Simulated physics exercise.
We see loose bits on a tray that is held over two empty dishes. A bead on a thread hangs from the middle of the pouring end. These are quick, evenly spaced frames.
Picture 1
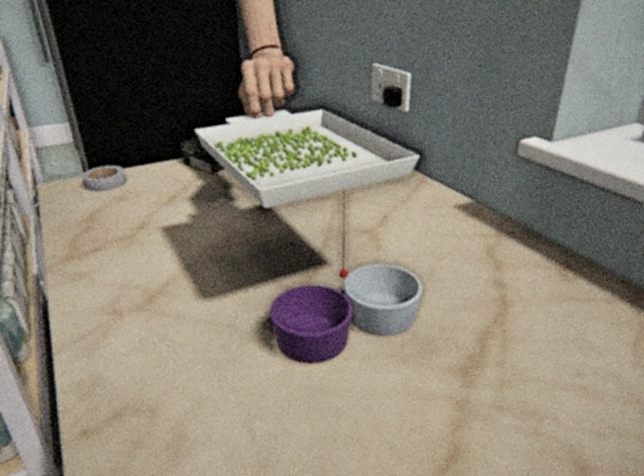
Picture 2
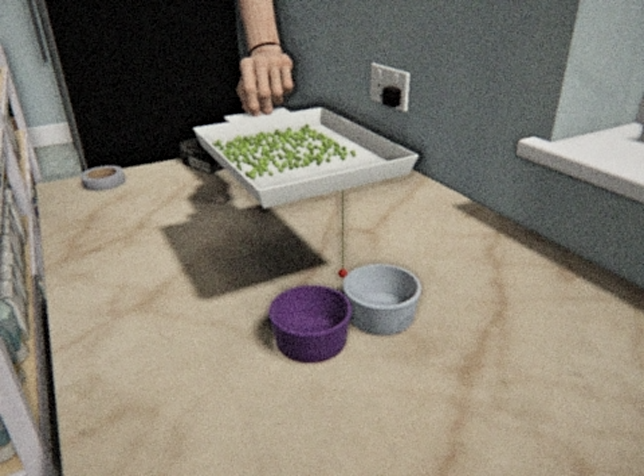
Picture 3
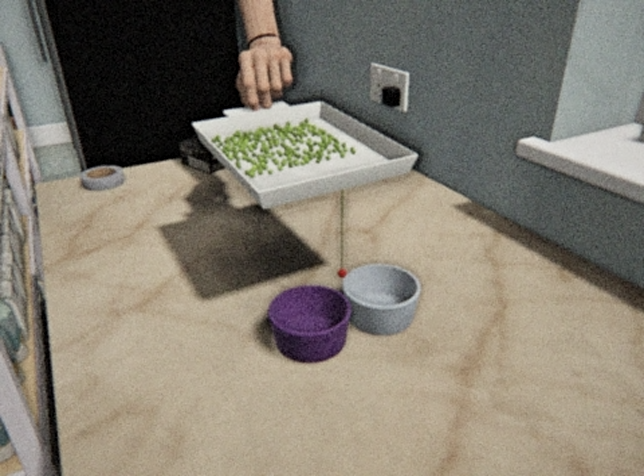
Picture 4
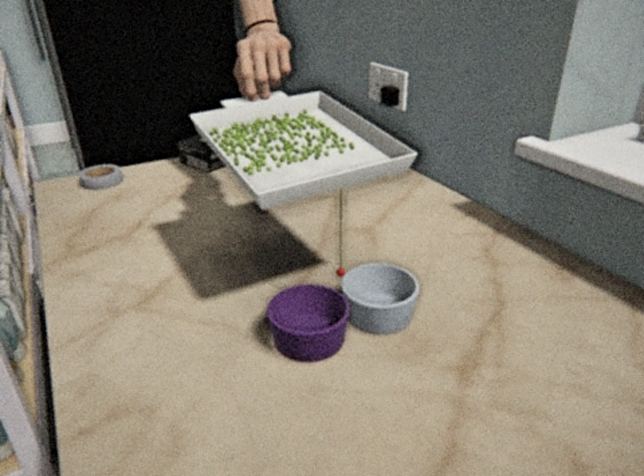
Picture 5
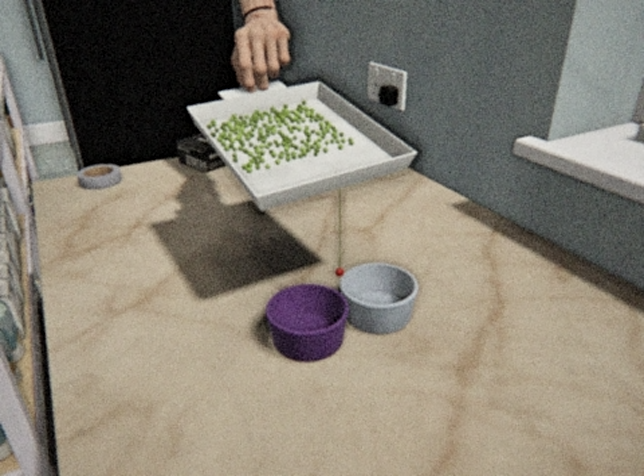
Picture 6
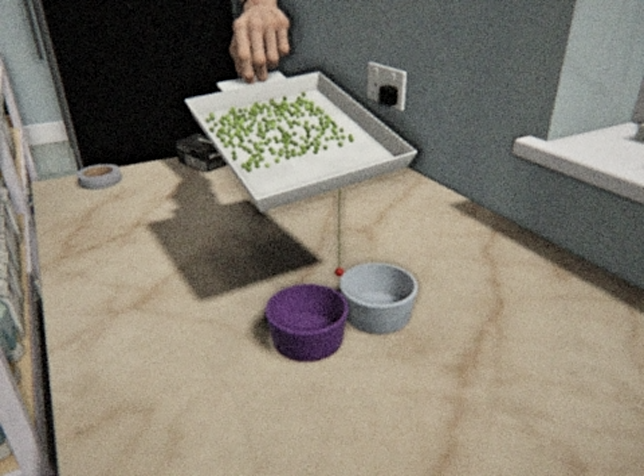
On a marbled countertop, a hand held a white tray of small green bits above an empty purple dish and an empty grey one, then slowly raised the back, tilting it slightly toward the front.
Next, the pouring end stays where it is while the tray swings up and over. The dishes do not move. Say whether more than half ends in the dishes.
In the dishes lies more than half of it.
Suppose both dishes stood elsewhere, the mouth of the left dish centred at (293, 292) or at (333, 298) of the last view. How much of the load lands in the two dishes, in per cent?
The first gives 40 %, the second 20 %.
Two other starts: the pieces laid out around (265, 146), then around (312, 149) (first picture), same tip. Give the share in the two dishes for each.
First some 60, then 70 per cent.
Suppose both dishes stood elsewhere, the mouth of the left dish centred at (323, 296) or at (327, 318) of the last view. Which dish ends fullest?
First the left-hand dish, then the dish on the left.
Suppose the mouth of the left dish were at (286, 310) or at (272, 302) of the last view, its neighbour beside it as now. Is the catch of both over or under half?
At the first place above a half, at the second over half.
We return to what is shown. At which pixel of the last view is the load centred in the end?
Close to (298, 338).
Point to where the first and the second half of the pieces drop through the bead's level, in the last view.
Early half (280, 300), late half (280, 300).
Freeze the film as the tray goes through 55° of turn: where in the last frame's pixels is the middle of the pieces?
Close to (289, 190).
Soon, tray tipped steeply; nearly all on the tray; a stray few outside both; a stray few in the air.
A while on, tray tipped right over; about two thirds on the tray; a small part in the left dish; a stray few outside both; about a quarter in the air.
Towards the end, tray tipped past a quarter turn; about two thirds in the left dish; a stray few in the right dish; about a quarter outside both.
Finally, tray tipped past a quarter turn; about two thirds in the left dish; a stray few in the right dish; about a quarter outside both.
